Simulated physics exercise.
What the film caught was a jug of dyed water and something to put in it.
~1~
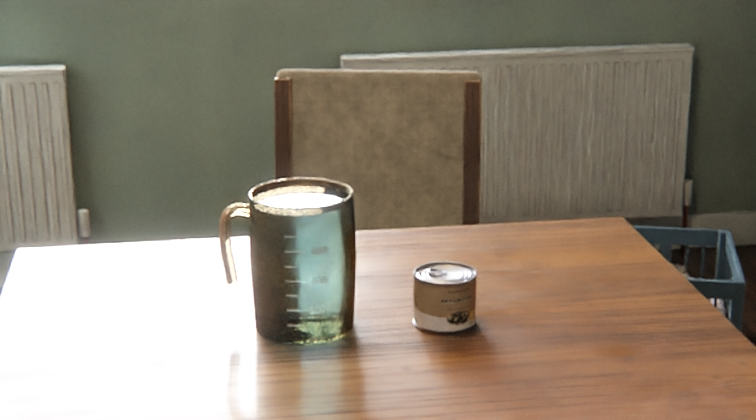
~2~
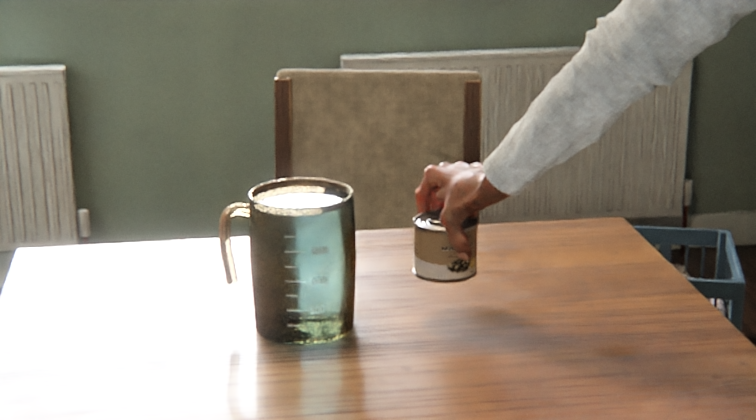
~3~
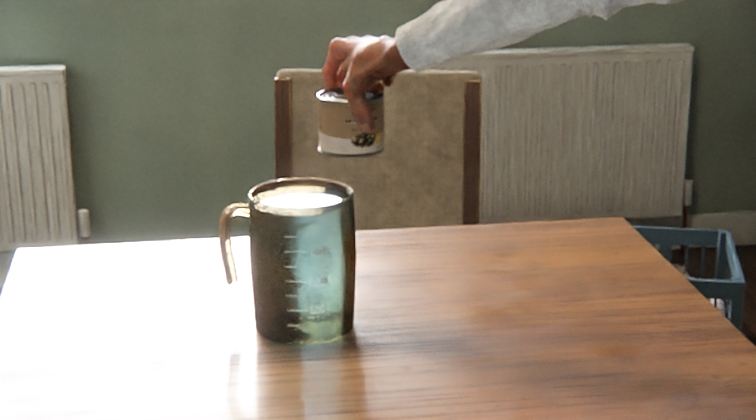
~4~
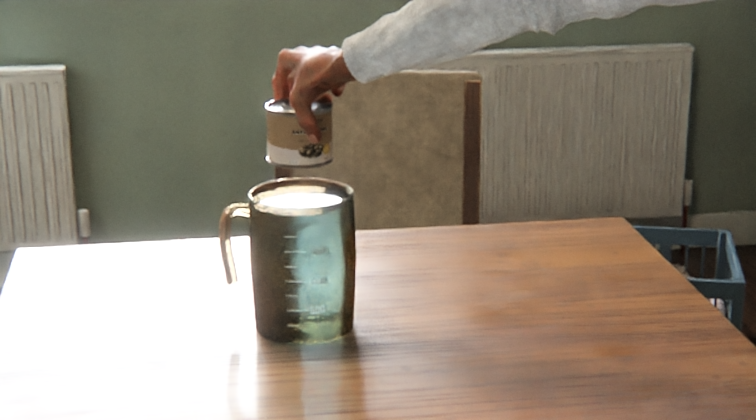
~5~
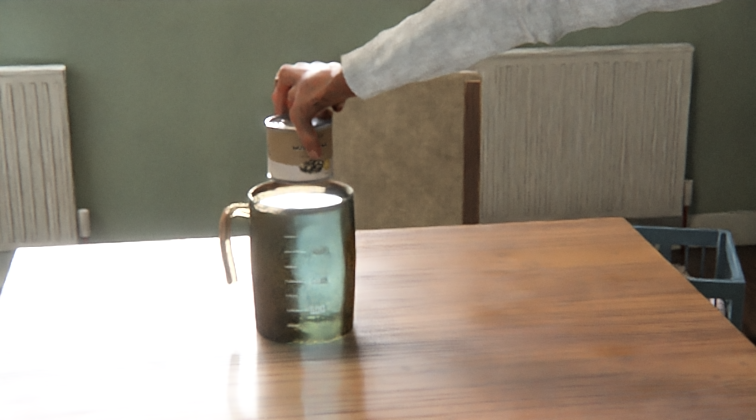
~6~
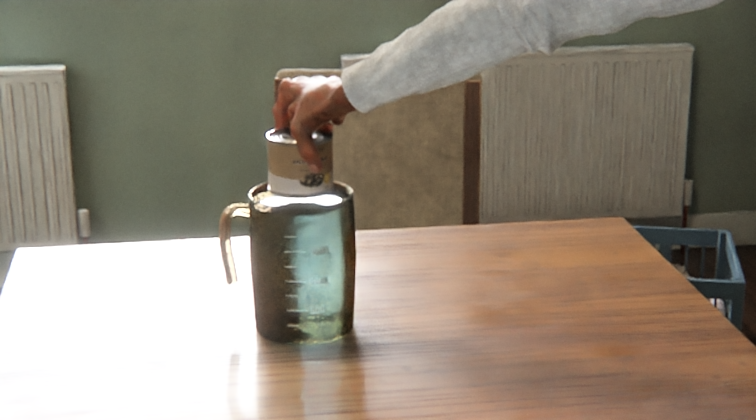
A hand lifts a small tin from the table and lowers it over a nearly full jug.
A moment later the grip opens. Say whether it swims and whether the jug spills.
What you'd see is that the thing drops down while the jug spills some.
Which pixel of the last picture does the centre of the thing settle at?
You'll find it at roughly (304, 296) in the last picture.
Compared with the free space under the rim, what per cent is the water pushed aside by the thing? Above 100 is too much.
Result: 290 per cent.
Soon after, the tin of food enters the dyed water; the jug is full to the brim; some has gone over the rim.
Later, the tin of food goes on down; the jug is full to the brim; some has gone over the rim.
In the end, the tin of food lies on the bottom; the jug is full to the brim; some has gone over the rim.
